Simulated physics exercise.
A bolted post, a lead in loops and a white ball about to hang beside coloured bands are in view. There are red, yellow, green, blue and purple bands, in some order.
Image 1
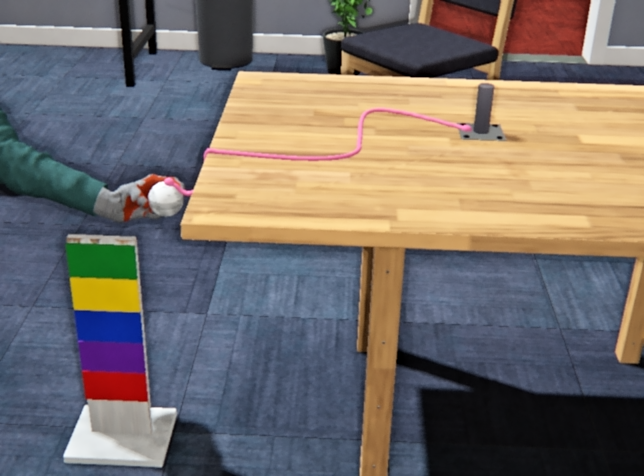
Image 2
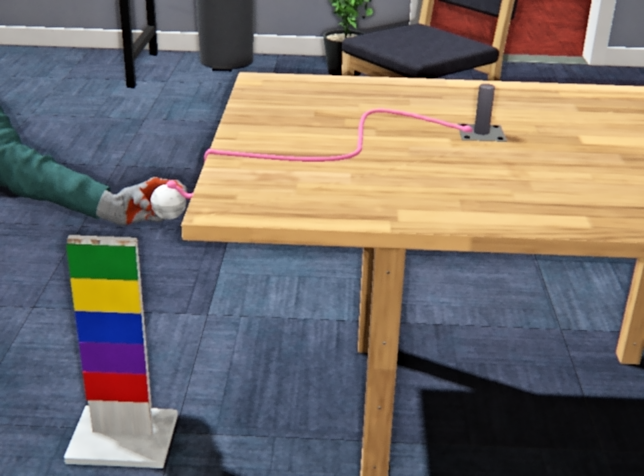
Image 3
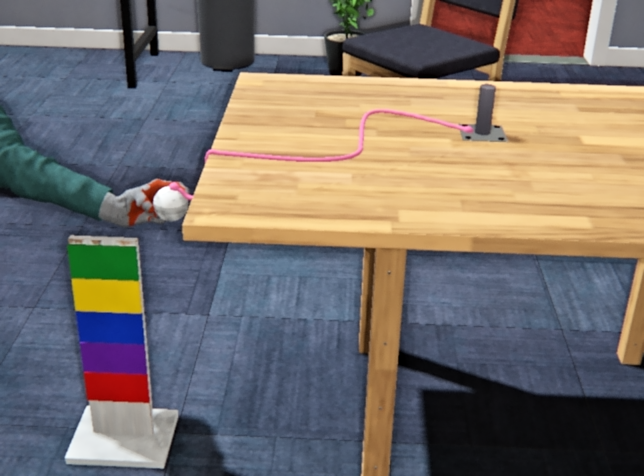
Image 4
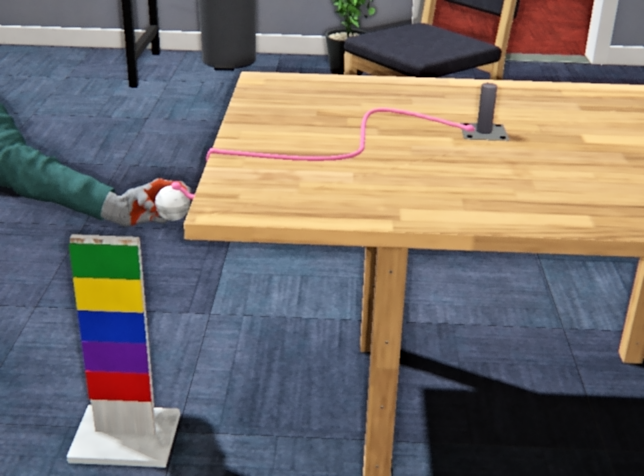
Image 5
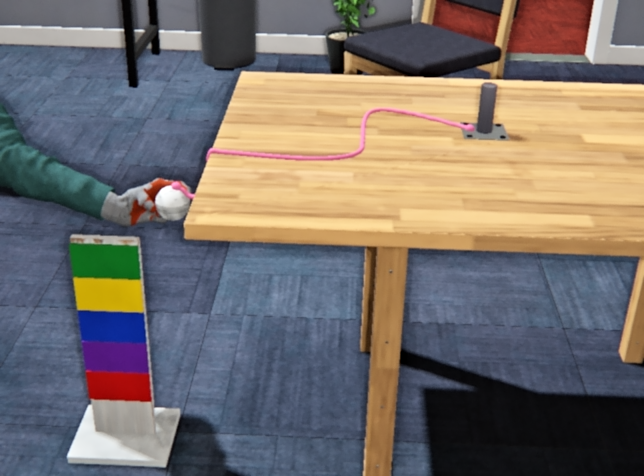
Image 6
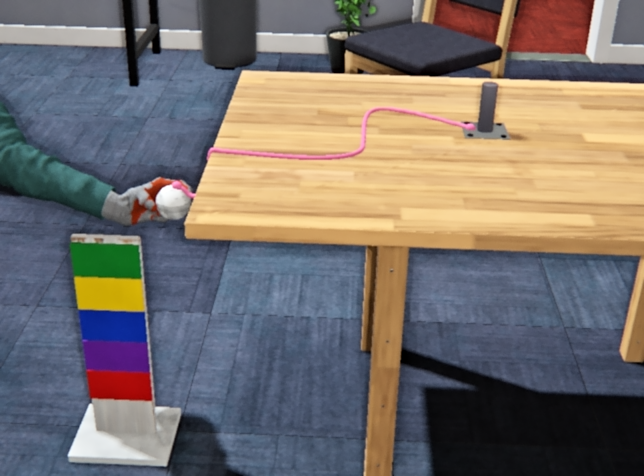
A gloved hand at the end of a green sleeve holds a white ball just off the left edge of a wooden table, in a blue-carpeted room seen from slightly above. A pink cord curves across the tabletop to a dark upright post, and a stand at lower left shows green, yellow, blue, purple and red bands. Almost nothing moves; the whole view shifts very slightly.
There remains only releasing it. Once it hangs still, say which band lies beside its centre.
It is the blue band.
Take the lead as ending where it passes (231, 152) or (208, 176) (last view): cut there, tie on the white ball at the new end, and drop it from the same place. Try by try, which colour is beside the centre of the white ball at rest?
First try: Green; second try: Yellow.
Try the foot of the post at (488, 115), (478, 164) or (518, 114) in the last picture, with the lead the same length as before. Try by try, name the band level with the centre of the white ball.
Taking each post in turn, it's blue, then purple, then yellow.
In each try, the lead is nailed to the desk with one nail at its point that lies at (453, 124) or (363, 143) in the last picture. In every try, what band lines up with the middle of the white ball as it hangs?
For the first place it's blue, and for the second green.
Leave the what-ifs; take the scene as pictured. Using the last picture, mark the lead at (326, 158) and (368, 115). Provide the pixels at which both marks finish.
The first one ends up at (218, 146) and the second one at (346, 131).
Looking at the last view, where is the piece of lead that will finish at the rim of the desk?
That point sits at about (333, 158).
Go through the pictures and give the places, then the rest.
In the first picture, white ball (166, 199); green (101, 263); yellow (105, 296); blue (108, 328); purple (112, 358); red (115, 387).
In the second picture, white ball (168, 202); lead through (435, 121) (367, 114) (361, 144) (303, 160) (218, 153).
In the third picture, white ball (171, 204).
In the fourth picture, white ball (173, 203); lead through (437, 120) (369, 114) (363, 143) (305, 159) (220, 152).
In the fifth picture, white ball (173, 203).
In the sixth picture, white ball (174, 202); lead through (438, 119) (370, 113) (364, 142) (306, 158) (221, 151).
Early on, ball near (246, 309); level with blue.
Midway, ball near (214, 320); level with blue.
Finally, ball near (224, 319); level with blue. Its middle rests at the blue band.
